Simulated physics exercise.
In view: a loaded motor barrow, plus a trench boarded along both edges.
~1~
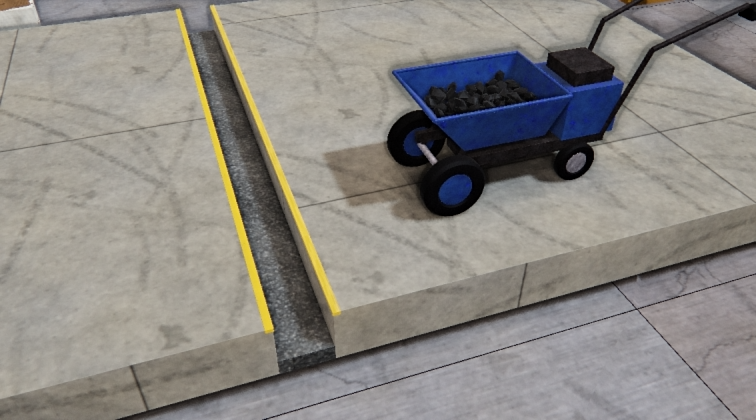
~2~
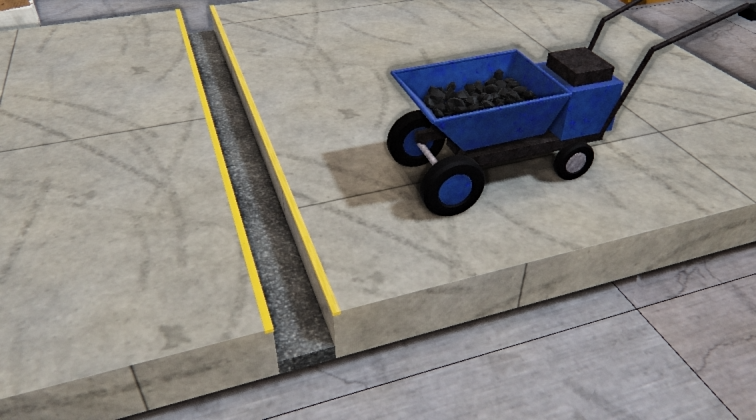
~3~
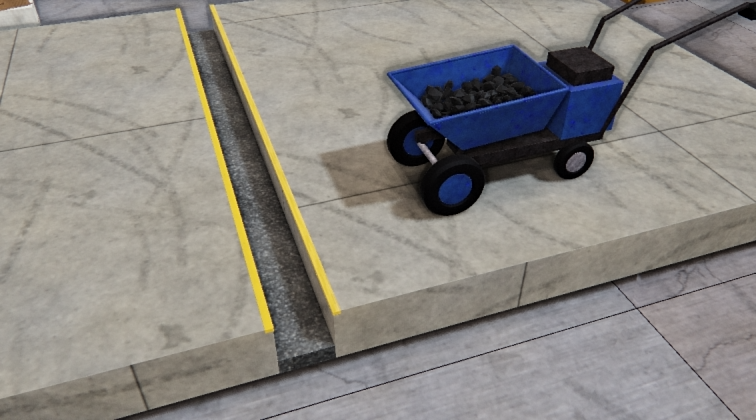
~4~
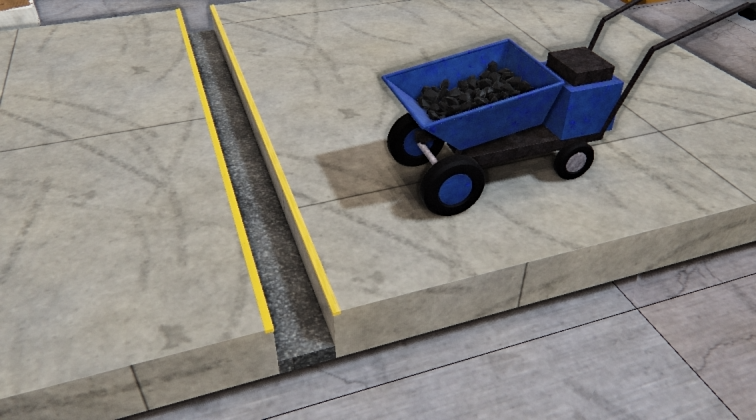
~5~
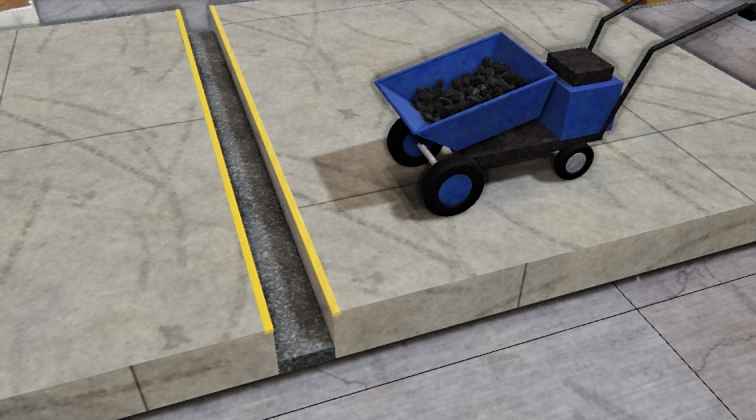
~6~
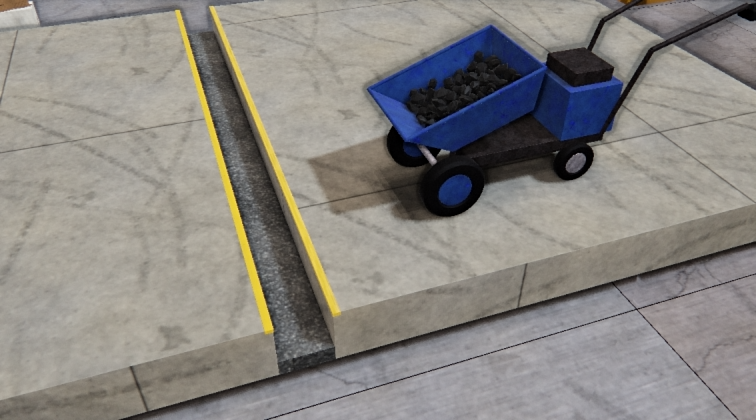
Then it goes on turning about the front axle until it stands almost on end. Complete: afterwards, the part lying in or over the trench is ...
... the minority.
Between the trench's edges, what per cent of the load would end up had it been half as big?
I'd say close to 20 per cent of it.
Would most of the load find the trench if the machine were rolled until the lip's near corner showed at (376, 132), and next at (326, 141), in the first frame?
Spot 1 gives the bigger portion, spot 2 gives the minor portion.
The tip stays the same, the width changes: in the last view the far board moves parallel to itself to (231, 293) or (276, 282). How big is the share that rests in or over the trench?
For the first it's 30 per cent, for the second 30 per cent.
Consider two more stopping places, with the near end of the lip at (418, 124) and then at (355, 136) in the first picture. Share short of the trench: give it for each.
About 50 percent the first time, about 0 percent the second.
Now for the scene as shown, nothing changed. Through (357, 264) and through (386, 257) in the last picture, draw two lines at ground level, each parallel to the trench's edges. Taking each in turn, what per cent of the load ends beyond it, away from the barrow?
Roughly 70 and 100 percent.
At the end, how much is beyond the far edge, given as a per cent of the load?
Share: Near 0 %.
Just after the last frame, skip tipped steeply; every one in the skip.
A moment on, skip tipped right over; the larger part in the skip; roughly a quarter short of the trench; just a few falling.
Further on, skip tipped right over; about a tenth in the skip; roughly two thirds short of the trench; roughly a quarter in or heaped over the trench; just a few beyond it.
When it is over, skip tipped right over; roughly two thirds short of the trench; roughly a third in or heaped over the trench; just a few beyond it.
